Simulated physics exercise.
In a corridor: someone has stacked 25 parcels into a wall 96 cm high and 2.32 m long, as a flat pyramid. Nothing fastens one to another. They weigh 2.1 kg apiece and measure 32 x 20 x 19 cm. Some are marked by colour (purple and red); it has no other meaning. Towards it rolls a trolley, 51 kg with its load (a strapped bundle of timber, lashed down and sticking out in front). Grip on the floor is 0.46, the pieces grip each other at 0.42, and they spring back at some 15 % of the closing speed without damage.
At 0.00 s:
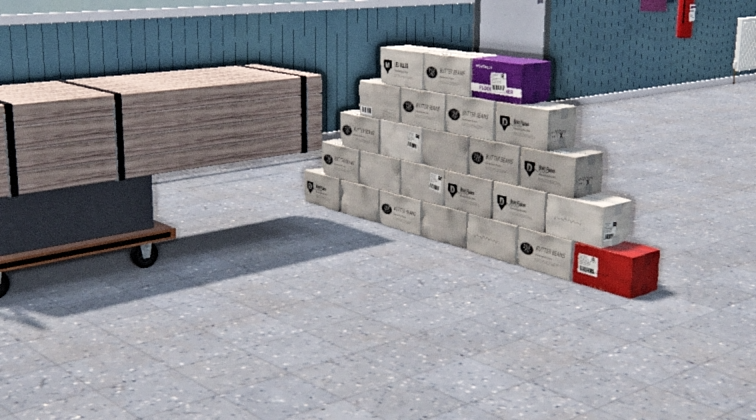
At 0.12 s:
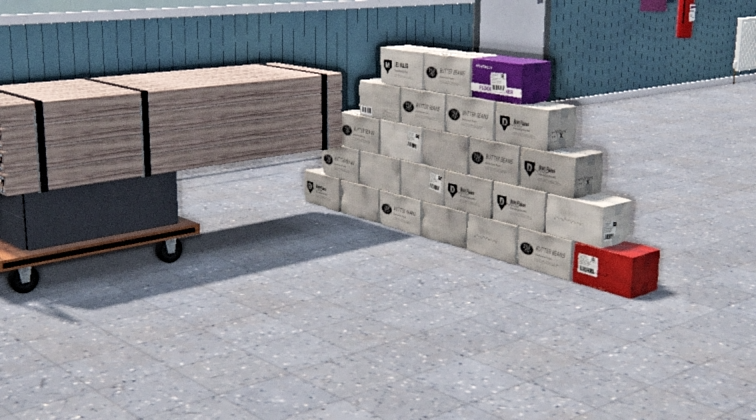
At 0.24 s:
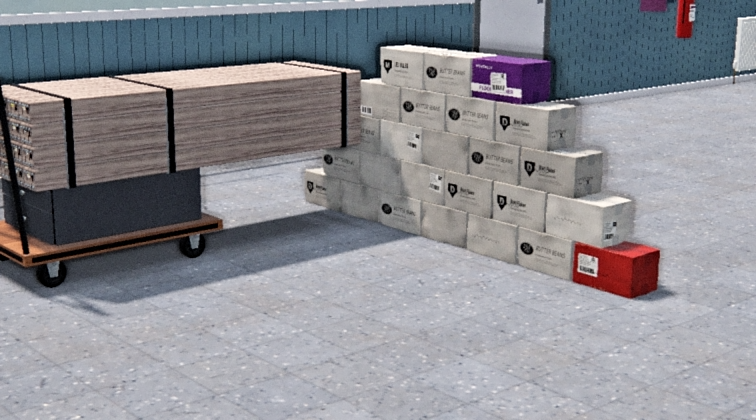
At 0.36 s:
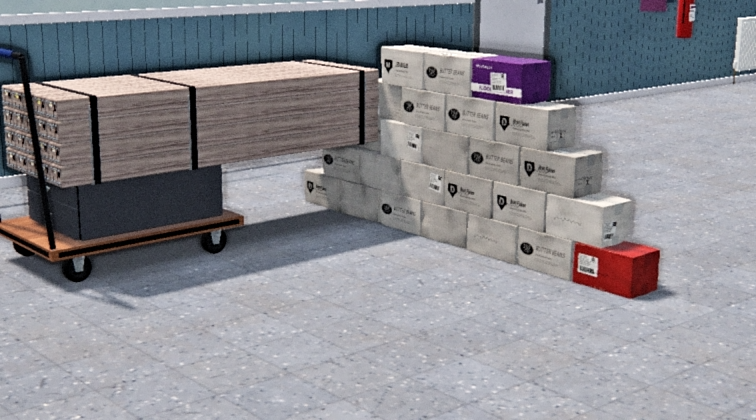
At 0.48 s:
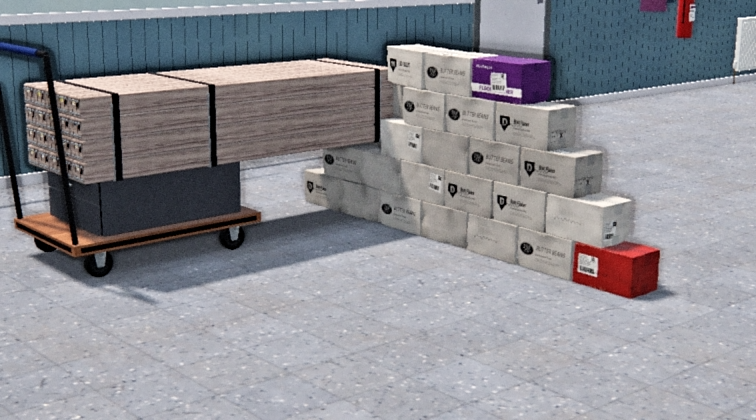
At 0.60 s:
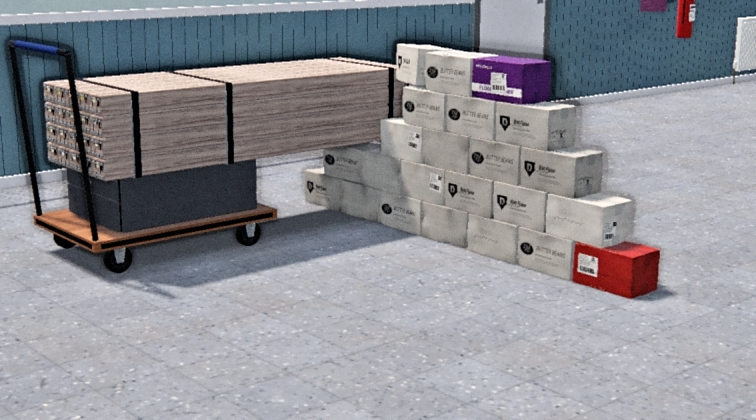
A loaded trolley rolls right, and its strapped load pushes into a stepped wall of boxes.
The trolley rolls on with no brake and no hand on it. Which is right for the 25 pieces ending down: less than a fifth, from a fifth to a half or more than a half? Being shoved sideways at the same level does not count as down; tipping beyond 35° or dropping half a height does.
It comes to less than a fifth.
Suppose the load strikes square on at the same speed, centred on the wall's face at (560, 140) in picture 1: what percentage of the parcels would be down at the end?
In that case about 30 per cent.
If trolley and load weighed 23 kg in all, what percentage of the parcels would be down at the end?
Then about 10 per cent.
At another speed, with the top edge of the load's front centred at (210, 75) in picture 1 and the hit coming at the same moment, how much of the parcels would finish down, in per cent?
Then about 20 per cent.
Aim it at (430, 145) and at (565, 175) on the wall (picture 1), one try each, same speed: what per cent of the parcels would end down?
About 60 then 40 per cent.
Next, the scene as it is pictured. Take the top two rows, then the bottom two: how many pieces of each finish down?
From the top 2, from the bottom 0.
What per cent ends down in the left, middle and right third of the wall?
In per cent: Left 30, middle 10, right 0.
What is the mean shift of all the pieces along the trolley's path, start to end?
Some 10 cm on average.
After 0.74 s, load 37 cm past the wall's line, still rolling; 1 of the 25 parcels down.
After 0.94 s, load 52 cm past the wall's line, still rolling; 3 of the 25 parcels down.
After 1.66 s, load 98 cm past the wall's line, still rolling; 3 of the 25 parcels down.
In the end (2.3 s), load 1.05 m past the wall's line, still rolling; 3 of the 25 parcels down; purple parcel unmoved; red parcel unmoved. That is 12 per cent. From the last view, middles, purple parcel near (511, 79), red parcel near (616, 266).
